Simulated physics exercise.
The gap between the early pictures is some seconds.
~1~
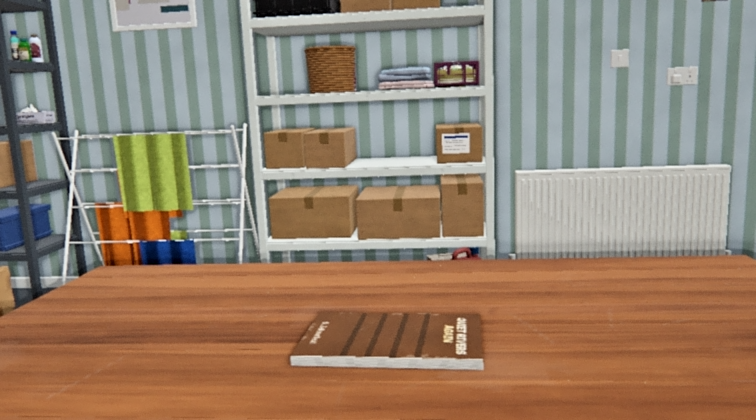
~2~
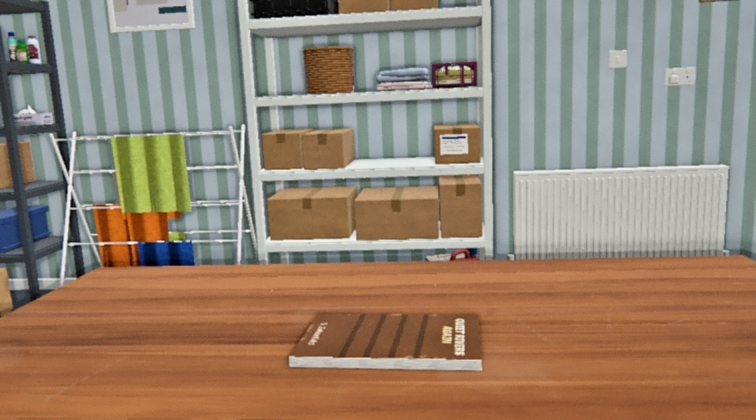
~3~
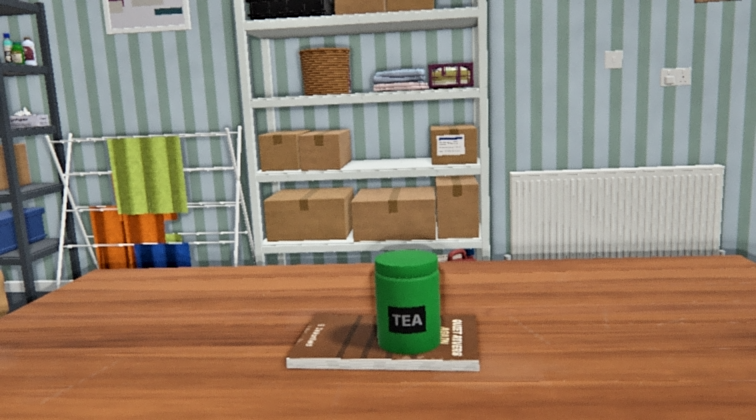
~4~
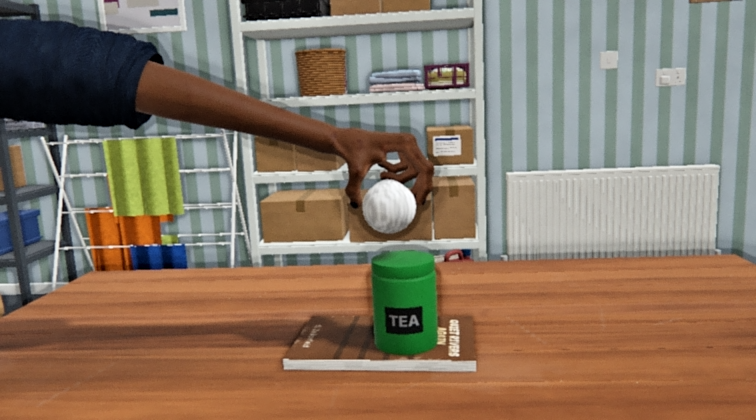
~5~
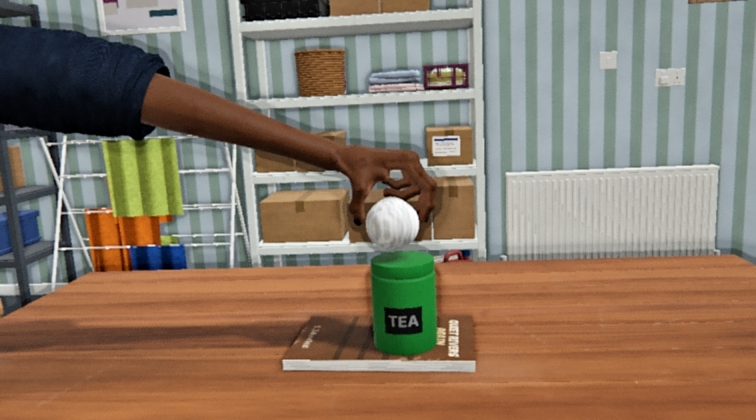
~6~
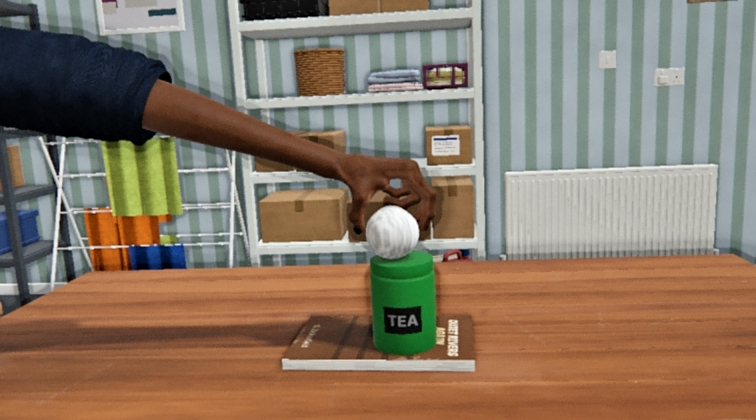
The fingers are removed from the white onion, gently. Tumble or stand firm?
It endures.
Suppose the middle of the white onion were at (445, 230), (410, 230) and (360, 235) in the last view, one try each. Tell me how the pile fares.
Attempt one, the pile falls over; attempt two, it survives; attempt three, it falls over.
Then, 0.30 s later than the last frame, all is still.
Then, 0.70 s later than the last frame, white onion resting near (392, 233).
When it is over, all 3 as before. End places, in pixels of the last picture, white onion near (392, 233). The pile stays up.
